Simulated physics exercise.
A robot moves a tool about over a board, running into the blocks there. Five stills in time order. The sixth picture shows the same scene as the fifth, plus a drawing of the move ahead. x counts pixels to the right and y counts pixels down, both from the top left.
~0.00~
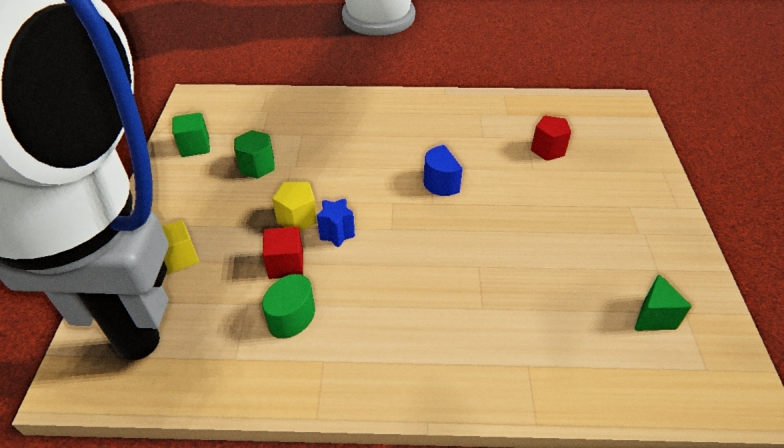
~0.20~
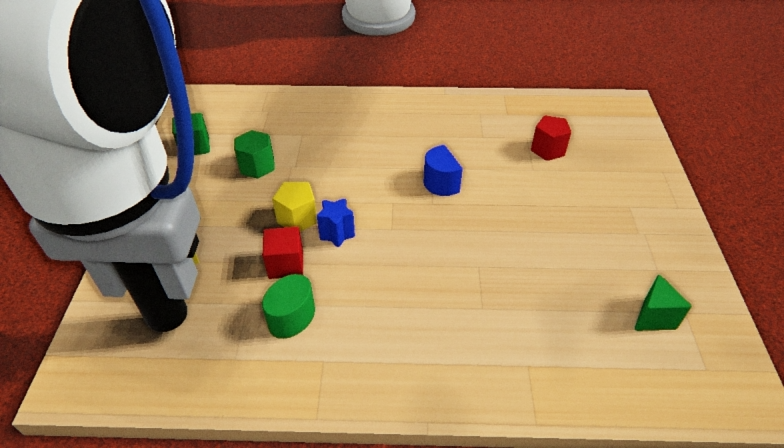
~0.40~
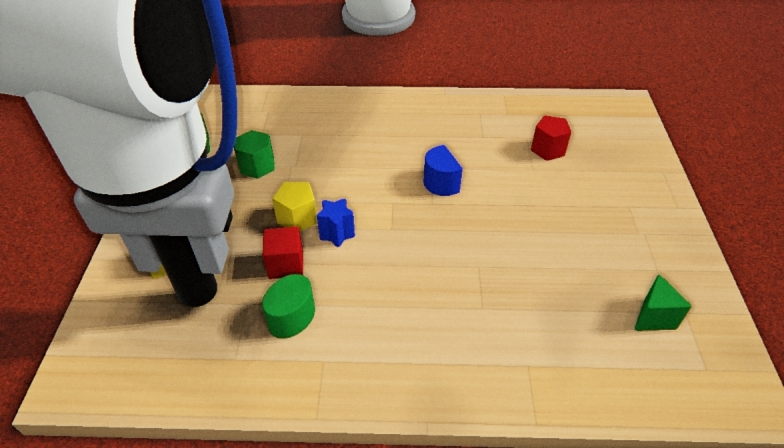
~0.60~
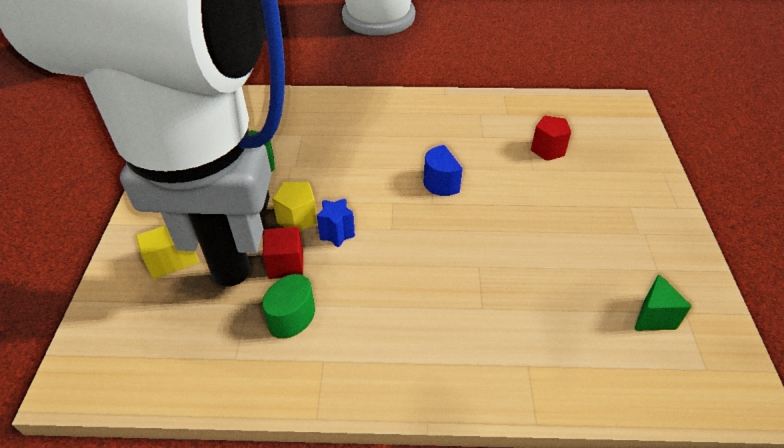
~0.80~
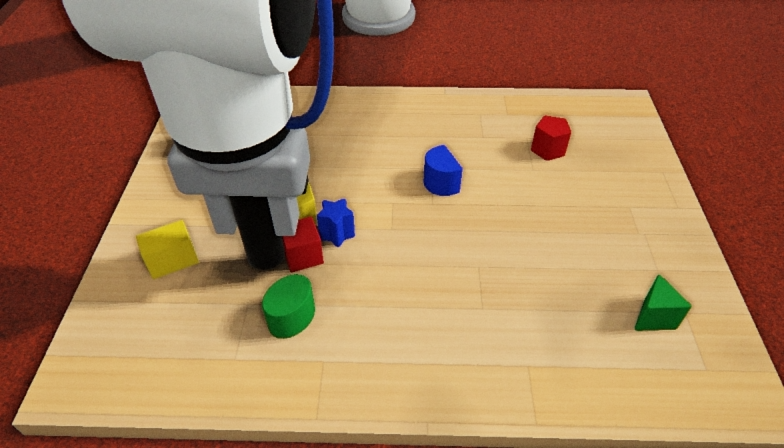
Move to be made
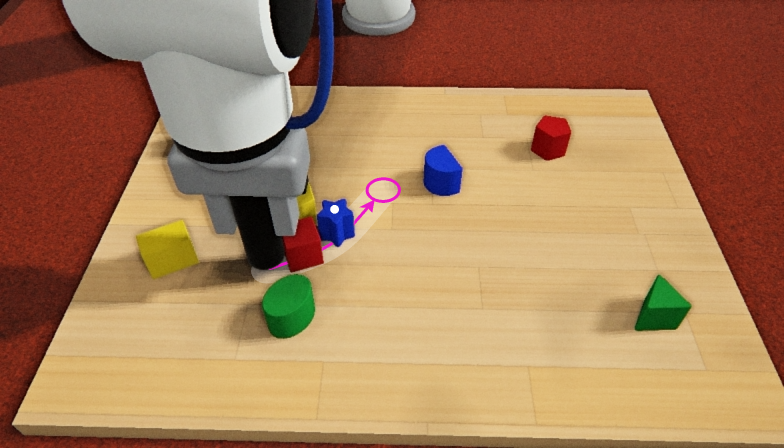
A white and grey robot arm with a black tool dominates the left of a pale wooden board on a reddish floor, seen from above by a still camera. Green, yellow, red and blue blocks cluster at left, with others towards the centre and right. The arm glides right and slightly away, then its tool nudges the red square block a little rightward.
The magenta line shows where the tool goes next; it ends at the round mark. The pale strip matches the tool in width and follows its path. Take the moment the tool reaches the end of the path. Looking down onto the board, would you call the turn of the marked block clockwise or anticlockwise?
From overhead, clockwise.
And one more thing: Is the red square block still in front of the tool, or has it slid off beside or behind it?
By the time the path ends, the red square block is still sitting right in front of the tool.
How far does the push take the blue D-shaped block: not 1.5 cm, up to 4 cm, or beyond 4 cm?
The distance will be 1.5 to 4 cm.
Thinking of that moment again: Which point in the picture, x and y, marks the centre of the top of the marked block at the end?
The middle of the upper face of the marked block will lie at about (439, 147) in the picture.
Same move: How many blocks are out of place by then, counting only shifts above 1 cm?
Three or more blocks move.
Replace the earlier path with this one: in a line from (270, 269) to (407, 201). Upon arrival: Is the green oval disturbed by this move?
That block is not shifted.
The line goes from (270, 269) by way of (321, 250) and (357, 220) to (383, 190); the dot is on the blue star block.
On the path given first. One third of the way, tool (320, 238); red square block (347, 208), turned 30° anticlockwise; blue star block (368, 189).
Two thirds of the way, tool (356, 208); red square block (383, 182), turned 20° anticlockwise; blue star block (407, 167), turned 25° clockwise.
At the end, tool (383, 178); yellow pentagon unmoved; red square block (412, 156); blue star block (439, 147), turned 40° clockwise; blue D-shaped block (468, 152), turned 45° clockwise.
